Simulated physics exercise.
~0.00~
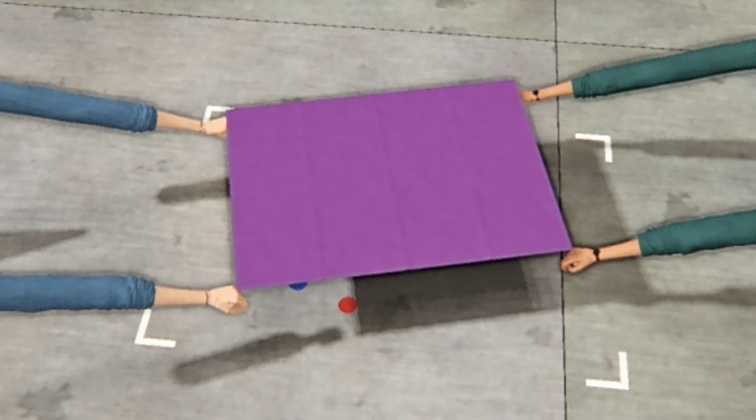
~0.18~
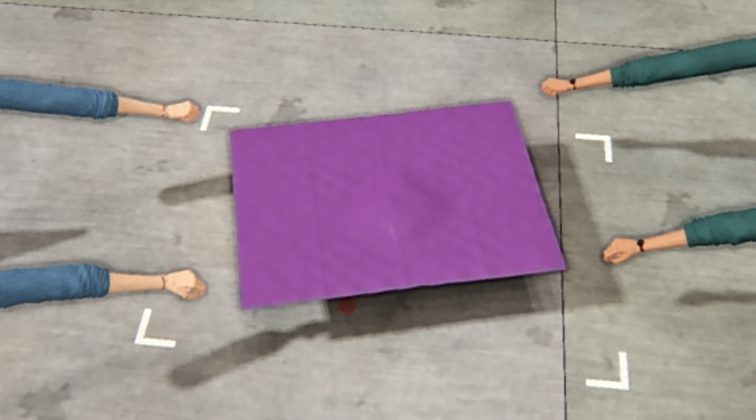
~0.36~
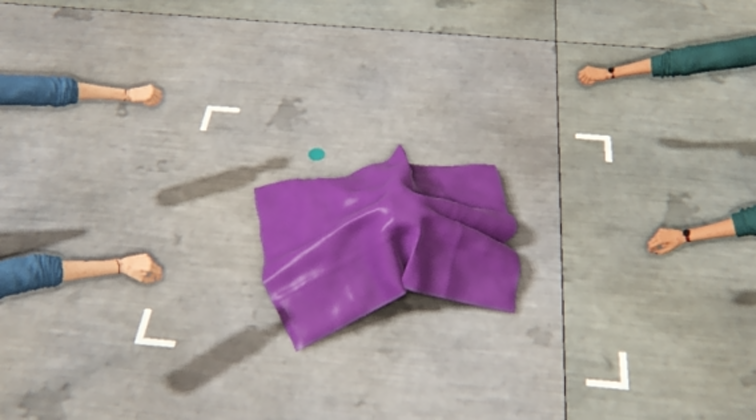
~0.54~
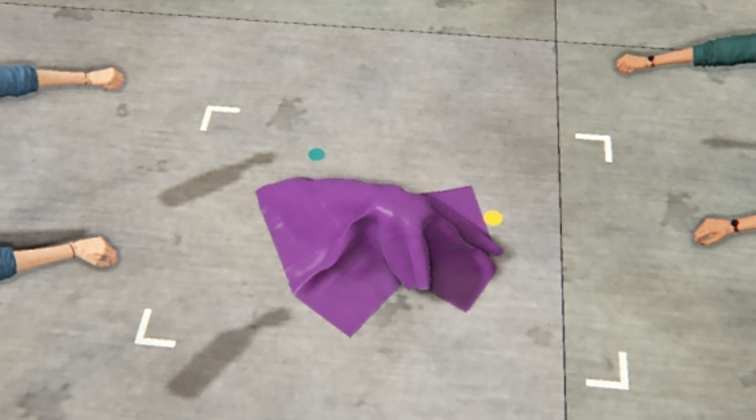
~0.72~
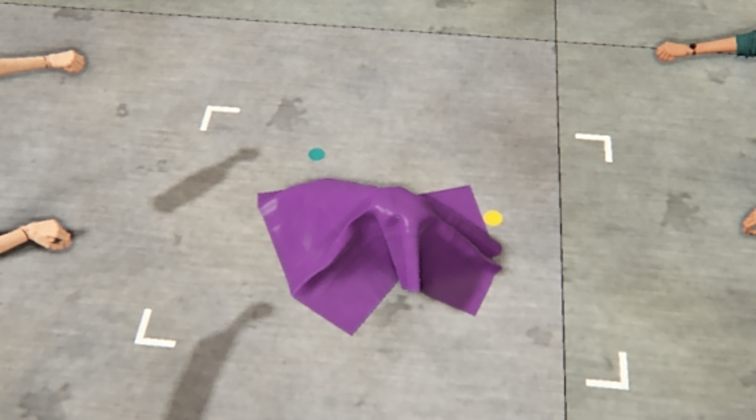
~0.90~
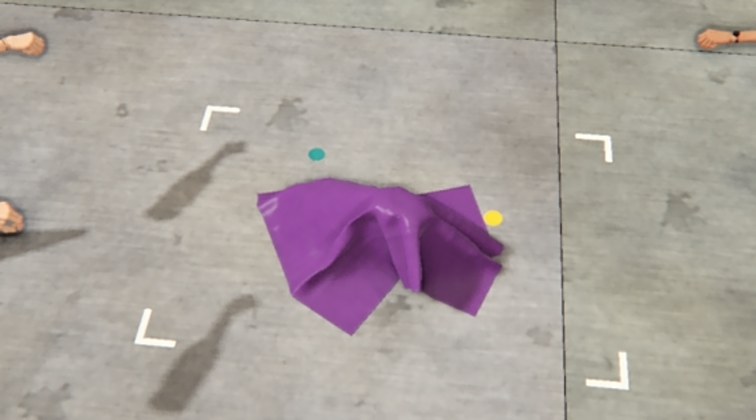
A purple tarp held flat by two pairs of hands is let go over a concrete floor, drops and crumples over a red disc and a blue one as the hands draw back, and lies still in a folded heap, with a teal disc and a yellow disc left uncovered.
